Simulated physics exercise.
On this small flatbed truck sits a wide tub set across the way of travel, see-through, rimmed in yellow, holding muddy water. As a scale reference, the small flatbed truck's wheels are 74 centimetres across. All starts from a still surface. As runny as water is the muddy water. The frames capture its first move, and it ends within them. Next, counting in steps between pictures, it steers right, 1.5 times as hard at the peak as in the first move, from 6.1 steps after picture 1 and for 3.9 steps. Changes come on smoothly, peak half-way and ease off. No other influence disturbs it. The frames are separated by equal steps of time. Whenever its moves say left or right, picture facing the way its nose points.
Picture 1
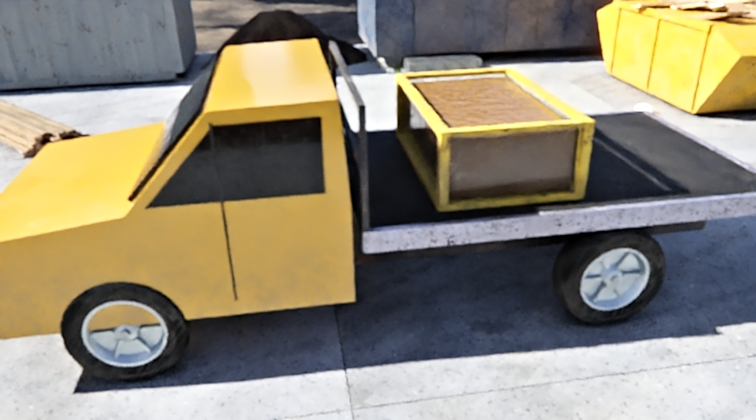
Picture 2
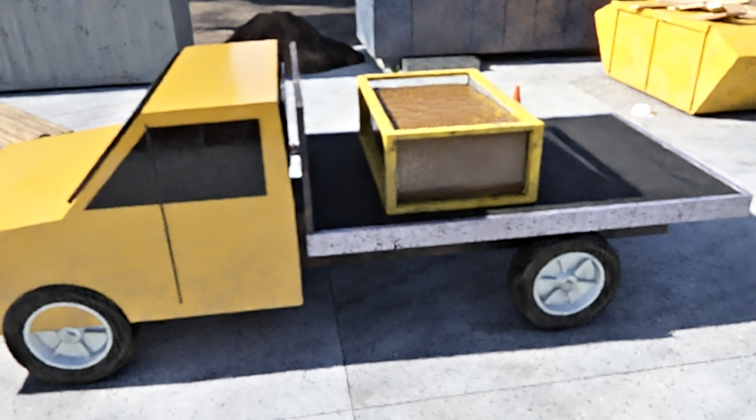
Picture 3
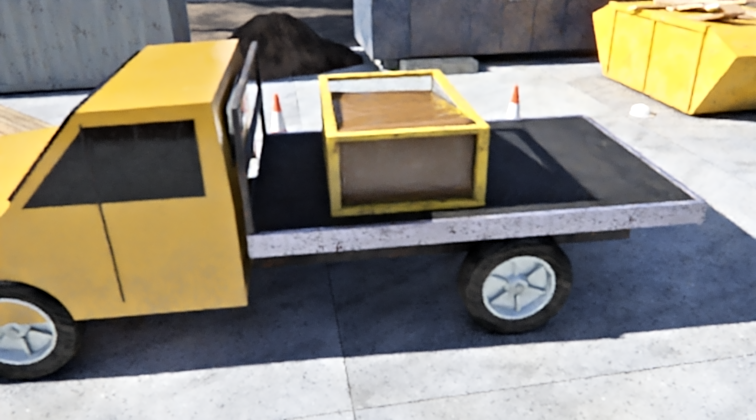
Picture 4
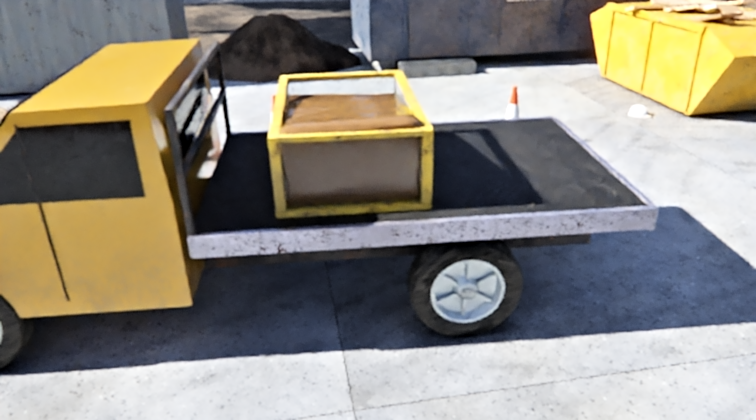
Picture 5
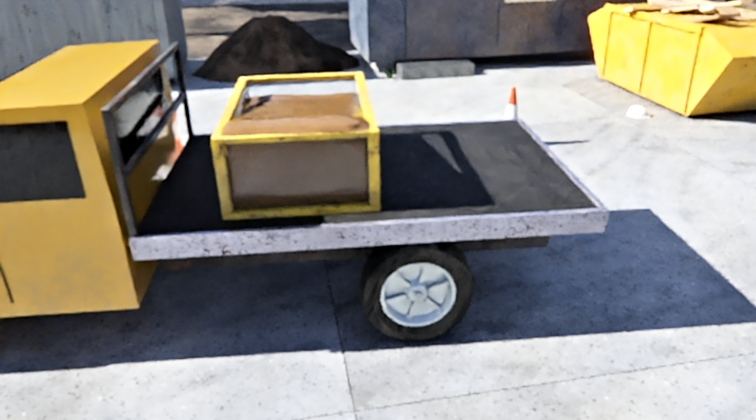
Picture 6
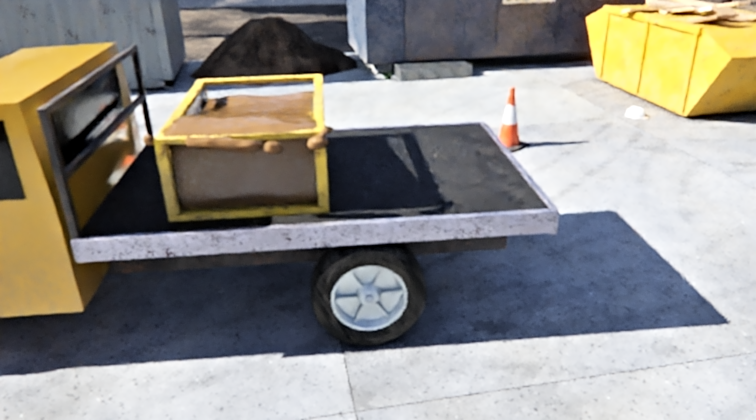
A yellow flatbed truck rolled left across a concrete yard, carrying a clear, yellow-rimmed tub of muddy water, which sloped up toward the near side before brown blobs bulged over that rim.
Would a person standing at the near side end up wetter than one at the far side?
Yes - it ends up spilling toward us.
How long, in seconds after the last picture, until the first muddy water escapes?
It happens at some 0.2 s.
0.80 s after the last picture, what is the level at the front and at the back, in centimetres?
At that moment it stands around 44 cm in front and around 42 cm behind.
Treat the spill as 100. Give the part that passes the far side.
Near 20 per cent of the spill.
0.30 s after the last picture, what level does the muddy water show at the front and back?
Front level 42 cm, back level 42 cm.
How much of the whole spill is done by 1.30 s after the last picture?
Near 60 in a hundred.
Another 0.30 s on from the last picture, it stands 41 cm high behind and 42 cm in front; 1 per cent has gone over the near side.
Another 0.80 s on from the last picture, it stands 42 cm high behind and 44 cm in front; 2 per cent has gone over the near side, a little elsewhere.
Another 1.30 s on from the last picture, it stands 41 cm high behind and 40 cm in front; 3 per cent has gone over the near side, a little elsewhere.
Another 3.44 s on from the last picture, 5 per cent has gone over the near side, a little elsewhere; the near side has passed 3 per cent and the far side 1.
